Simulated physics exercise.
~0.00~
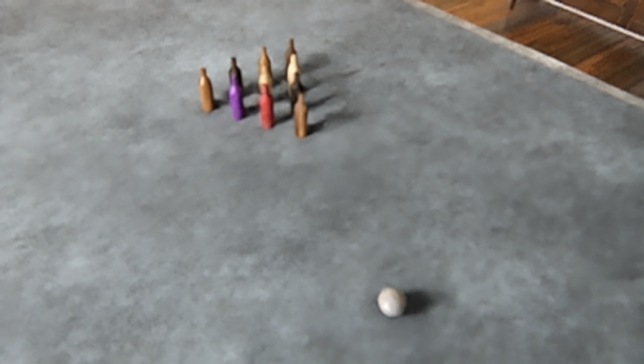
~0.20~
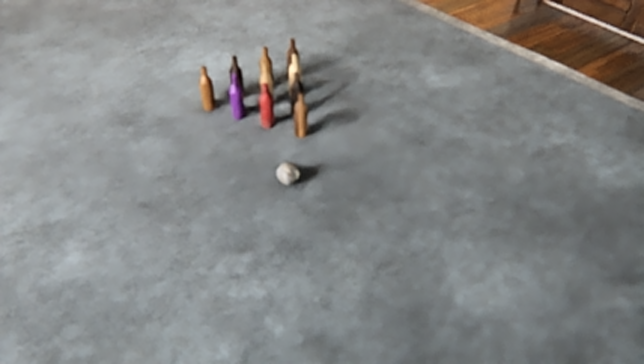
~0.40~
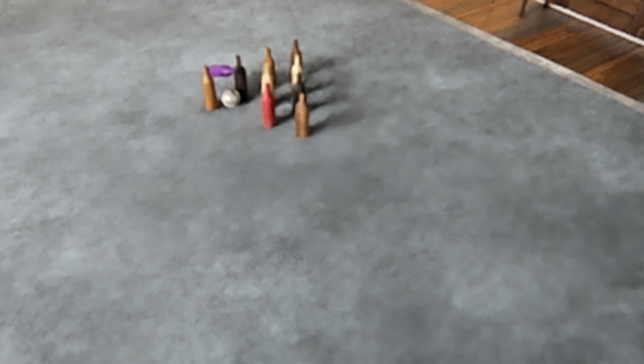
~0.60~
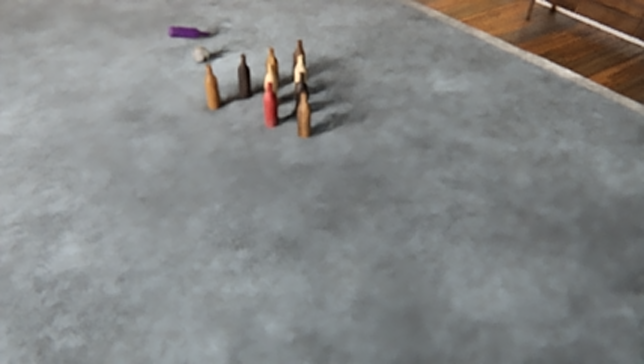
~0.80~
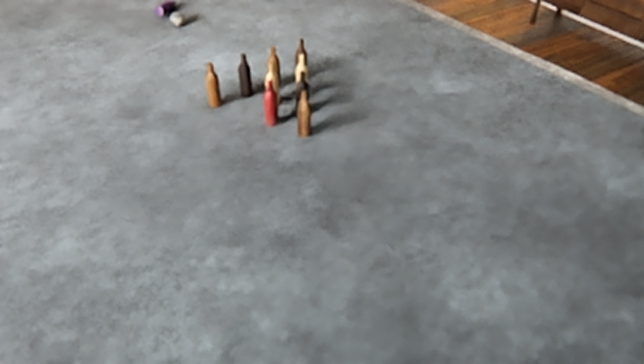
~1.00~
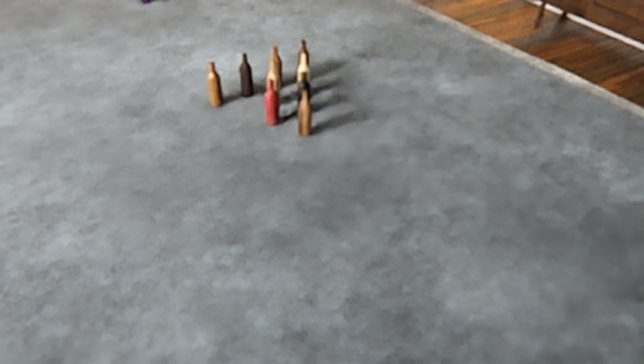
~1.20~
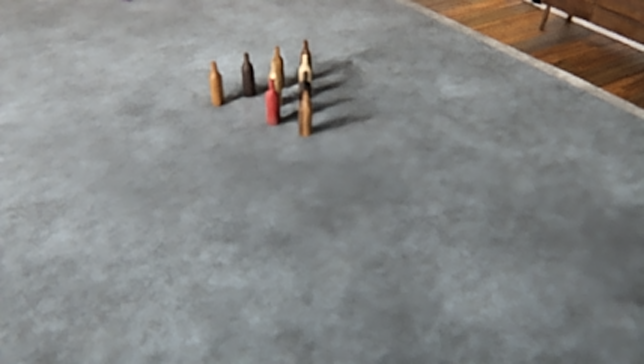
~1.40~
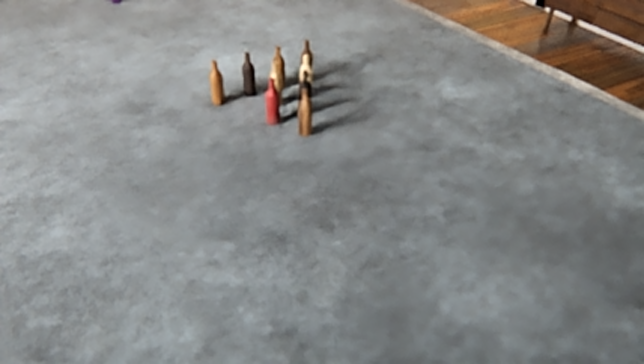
On a grey floor in a room, a pale ball rolled away to the upper left towards a group of bottle-shaped skittles and knocked over the purple one. Both slid off out of view at the top left, leaving the red skittle and the others standing.
